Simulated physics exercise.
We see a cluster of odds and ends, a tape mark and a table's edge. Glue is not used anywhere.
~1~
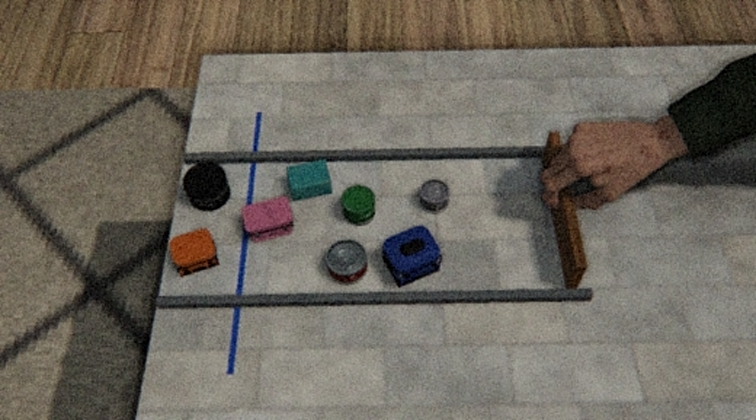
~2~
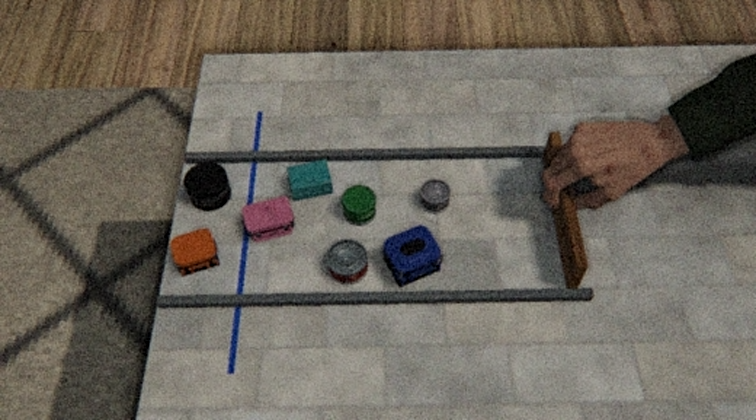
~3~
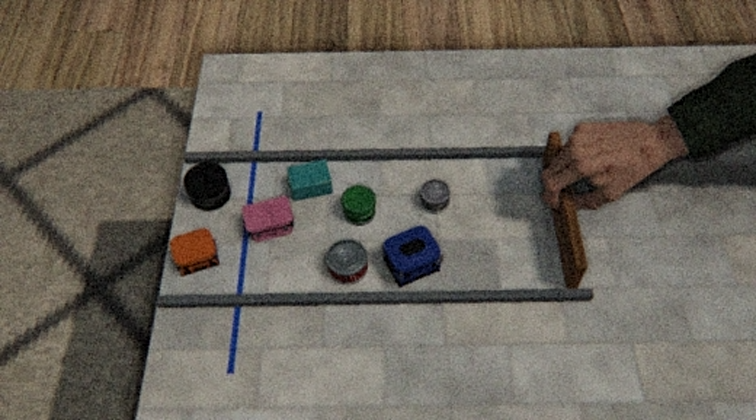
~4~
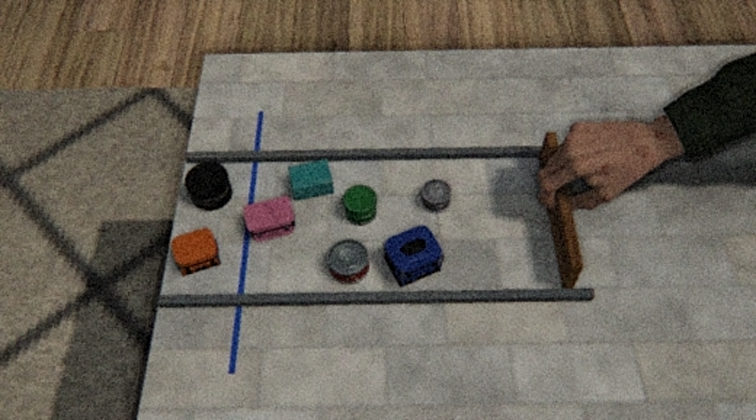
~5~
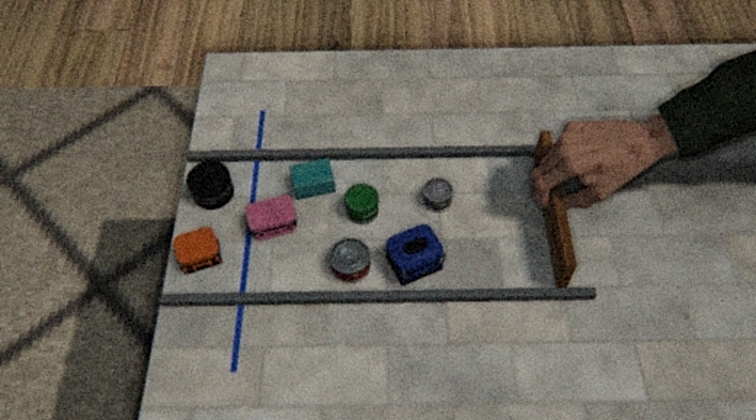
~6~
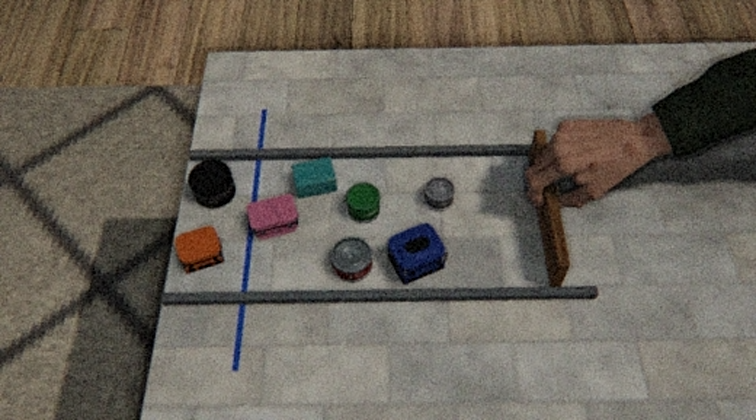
In the video, a hand holds a wooden board upright between two grey rails on a table, then slides it slightly left, while the small coloured cases, blocks and tins near the blue tape line stay still.
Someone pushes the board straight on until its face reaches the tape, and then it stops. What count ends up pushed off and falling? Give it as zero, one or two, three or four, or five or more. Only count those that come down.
So the count of drops is a mere one or two.
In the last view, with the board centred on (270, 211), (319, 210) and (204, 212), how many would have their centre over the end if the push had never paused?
By position: 1 / 0 / 4.
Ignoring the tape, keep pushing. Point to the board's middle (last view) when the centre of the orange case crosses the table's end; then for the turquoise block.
Roughly (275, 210); for the second one, roughly (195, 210).
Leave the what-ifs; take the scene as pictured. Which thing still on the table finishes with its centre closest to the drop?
The red pot is the one.
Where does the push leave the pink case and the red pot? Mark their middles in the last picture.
First: About (194, 220); second: About (178, 265).
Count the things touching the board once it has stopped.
The count in contact is 4.
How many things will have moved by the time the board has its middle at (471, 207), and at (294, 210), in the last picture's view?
Counts: 0, 7.
Soon after, none off yet; orange case at rest near (200, 250); black tub at rest near (213, 185); pink case at rest near (274, 218).
Then, none off yet; orange case moving near (190, 248); black tub at rest near (213, 185); pink case moved about its own width near (244, 220).
By the end, the number that fall off is one or two; fallen, orange case.
